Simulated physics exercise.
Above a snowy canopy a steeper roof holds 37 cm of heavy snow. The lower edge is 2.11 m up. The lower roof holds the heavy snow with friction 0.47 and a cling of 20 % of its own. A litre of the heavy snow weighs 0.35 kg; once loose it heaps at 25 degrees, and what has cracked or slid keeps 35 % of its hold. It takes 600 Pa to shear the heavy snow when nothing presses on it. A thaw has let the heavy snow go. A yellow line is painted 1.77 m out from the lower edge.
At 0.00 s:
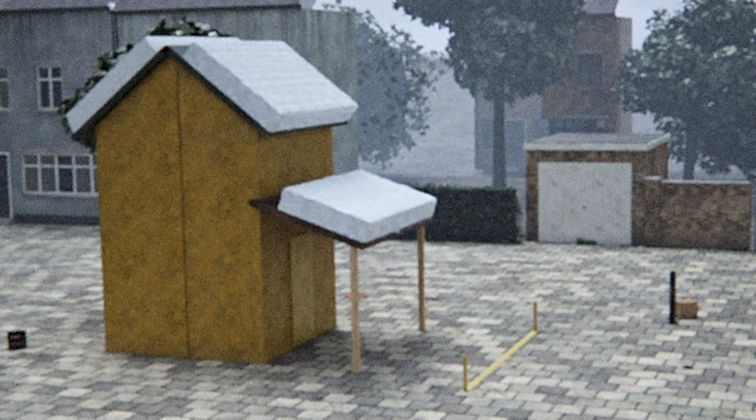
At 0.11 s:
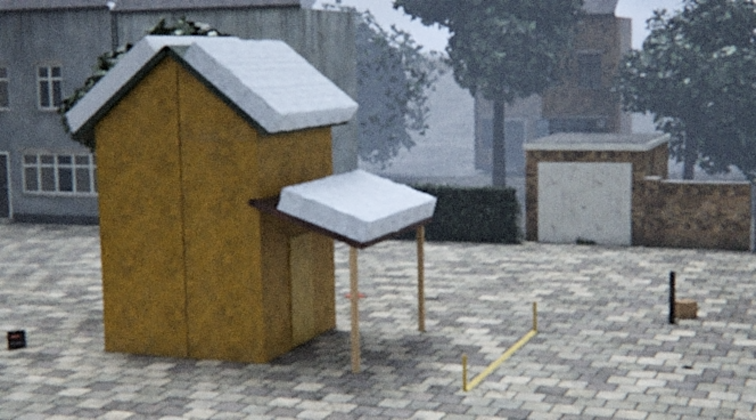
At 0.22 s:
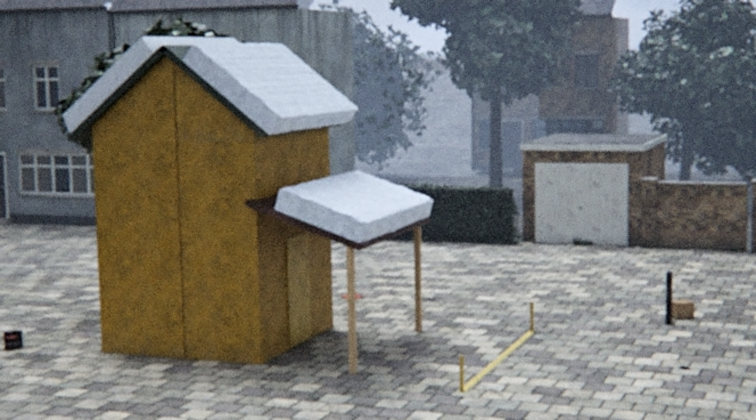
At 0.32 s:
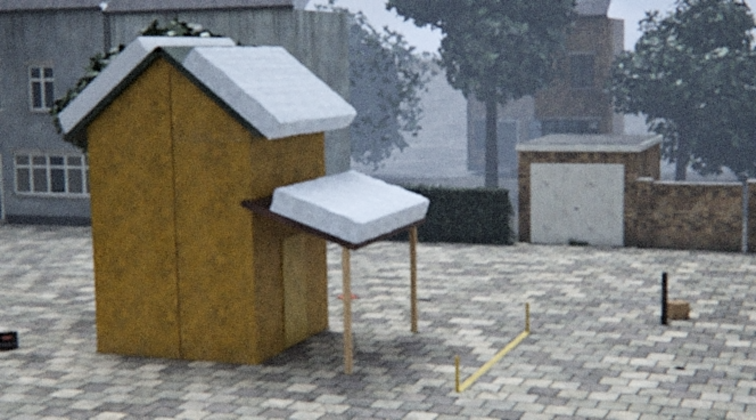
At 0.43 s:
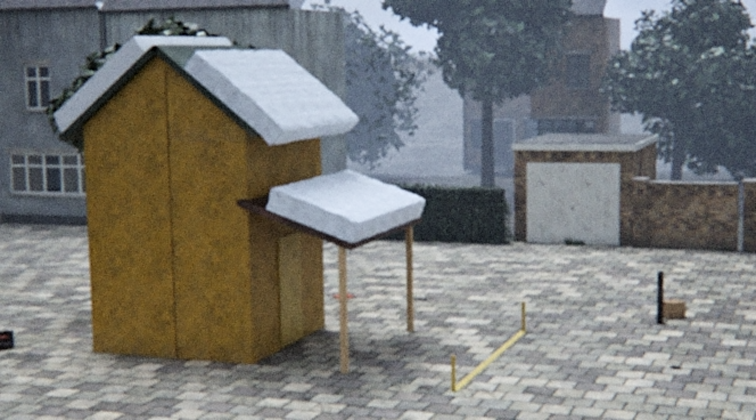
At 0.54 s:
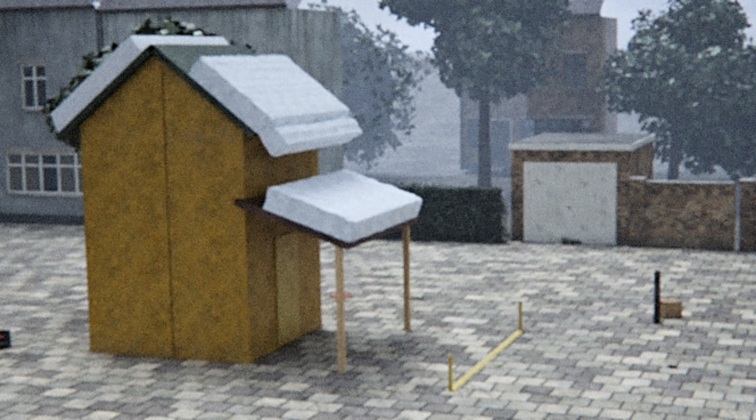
At the start, a tall ochre shed with thick snow on its roof and on a lower porch roof stands in a paved yard. The snow on the right slope creeps downward, then slides farther past the roof's edge and cracks, while the porch snow stays put and the view drifts slightly.
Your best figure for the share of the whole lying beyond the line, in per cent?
It comes to some 31 %.
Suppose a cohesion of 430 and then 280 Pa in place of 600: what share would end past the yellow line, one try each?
In turn about 30 %, 35 %.
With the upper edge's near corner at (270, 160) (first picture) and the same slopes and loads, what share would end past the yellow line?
It would be near 14 %.
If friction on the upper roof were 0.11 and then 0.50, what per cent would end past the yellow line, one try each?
In turn about 35 %, 20 %.
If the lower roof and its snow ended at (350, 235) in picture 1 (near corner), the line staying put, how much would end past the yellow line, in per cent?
It would be near 30 %.
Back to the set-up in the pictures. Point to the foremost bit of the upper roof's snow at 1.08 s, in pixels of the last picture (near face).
Near (340, 205).
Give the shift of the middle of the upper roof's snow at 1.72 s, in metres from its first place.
About 3.8 m.
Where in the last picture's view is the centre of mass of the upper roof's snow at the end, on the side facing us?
Near (448, 343).
After 1.08 s, none is below the lower edge and 0 % is past the line.
After 1.72 s, 37 % is below the lower edge and 0 % is past the line.
After 2.36 s, 67 % is below the lower edge and 28 % is past the line.
After 3.00 s, 67 % is below the lower edge and 31 % is past the line.
After 3.20 s, 67 % is below the lower edge and 31 % is past the line.
